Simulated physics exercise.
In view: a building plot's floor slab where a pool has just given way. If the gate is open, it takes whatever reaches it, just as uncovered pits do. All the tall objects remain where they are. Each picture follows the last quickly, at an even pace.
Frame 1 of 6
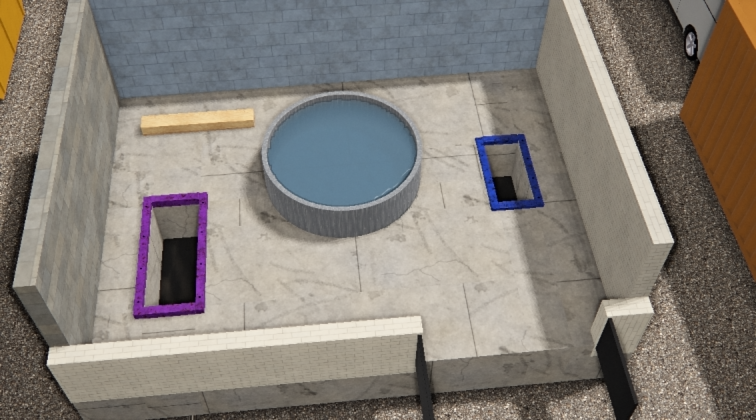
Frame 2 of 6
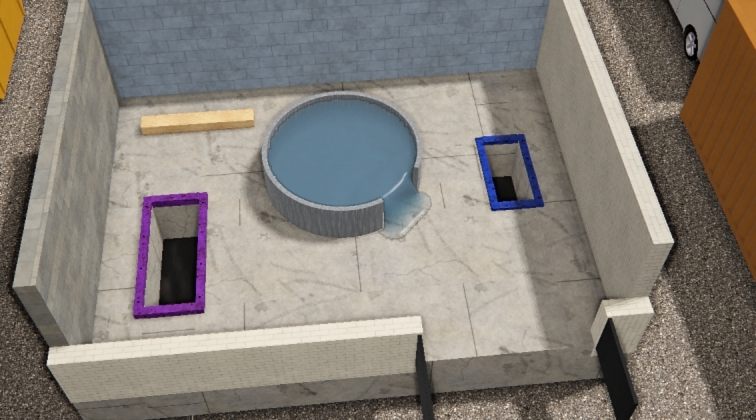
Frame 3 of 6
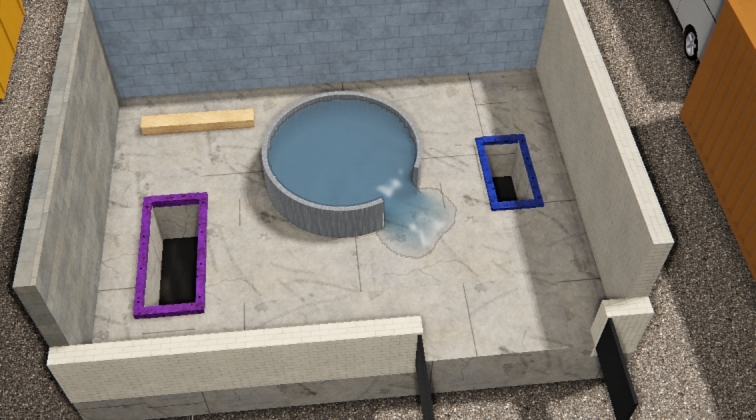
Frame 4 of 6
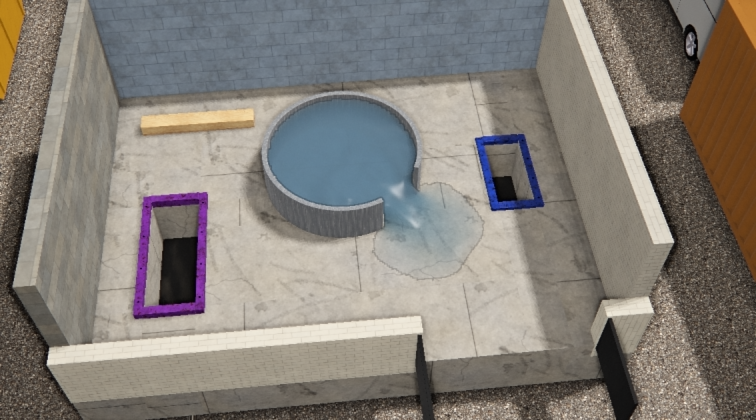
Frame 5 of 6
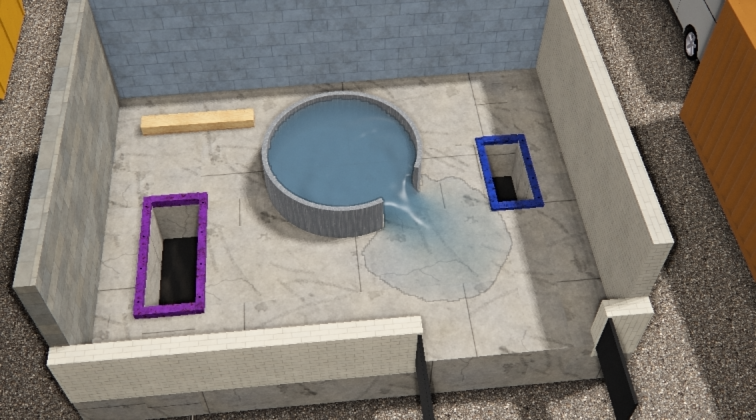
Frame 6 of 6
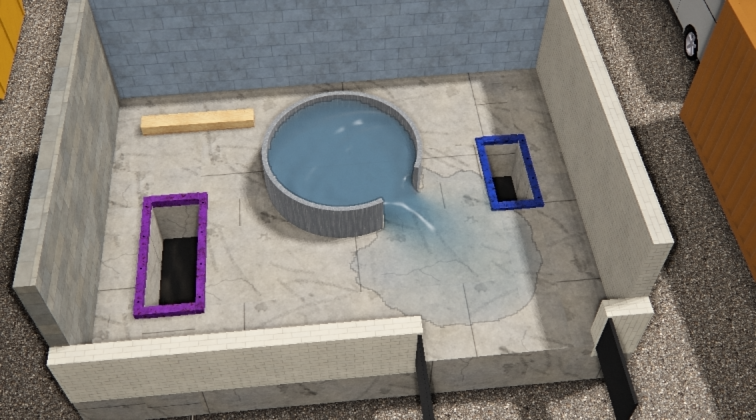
On a walled concrete slab with two open pits, one framed in purple and one in blue, a round pool broke open at its lower right side, and water poured out and spread across the floor.
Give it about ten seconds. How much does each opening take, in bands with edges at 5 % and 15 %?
The gate goes higher than fifteen per cent; the blue pit stays lower than five per cent; the purple pit stays lower than five per cent.
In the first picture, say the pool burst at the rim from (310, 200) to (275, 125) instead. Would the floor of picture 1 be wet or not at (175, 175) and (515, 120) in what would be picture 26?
In order: Swamped and spared.
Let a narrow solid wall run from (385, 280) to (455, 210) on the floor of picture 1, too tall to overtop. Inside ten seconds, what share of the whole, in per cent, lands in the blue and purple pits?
The blue pit takes 12 per cent and the purple pit 0 per cent.
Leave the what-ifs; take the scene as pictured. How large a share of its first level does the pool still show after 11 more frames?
Around 66 in a hundred, give or take.
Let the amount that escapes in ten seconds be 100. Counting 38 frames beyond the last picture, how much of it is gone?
Something close to 70 percent by that point.
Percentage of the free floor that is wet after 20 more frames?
My guess is around 35 in a hundred.
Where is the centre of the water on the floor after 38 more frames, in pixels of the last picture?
Near (403, 203).
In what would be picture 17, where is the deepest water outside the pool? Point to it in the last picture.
Around (613, 327).
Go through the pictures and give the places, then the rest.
The first frame shows still water in the pool at (342, 151).
In the second frame, the front is at (391, 235), out from the gap at (400, 203).
In the third frame, water pours out at (400, 204) and has run to (423, 249).
In the fourth frame, the front is at (452, 268), out from the gap at (400, 205).
In the fifth frame, water pours out at (400, 204) and has run to (477, 288).
In the sixth frame, water pours out at (400, 204) and has run to (520, 300).
A moment on, water covers 25 % of the floor; the gate 2 %, the blue pit 0 %, the purple pit 0 %.
Next, water covers 30 % of the floor; the gate 8 %, the blue pit 1 %, the purple pit 0 %.
Then, water covers 35 % of the floor; the gate 19 %, the blue pit 2 %, the purple pit 0 %.
Later, water covers 40 % of the floor; the gate 36 %, the blue pit 2 %, the purple pit 0 %.
In the end, water covers 50 % of the floor; the gate 52 %, the blue pit 2 %, the purple pit 0 %.
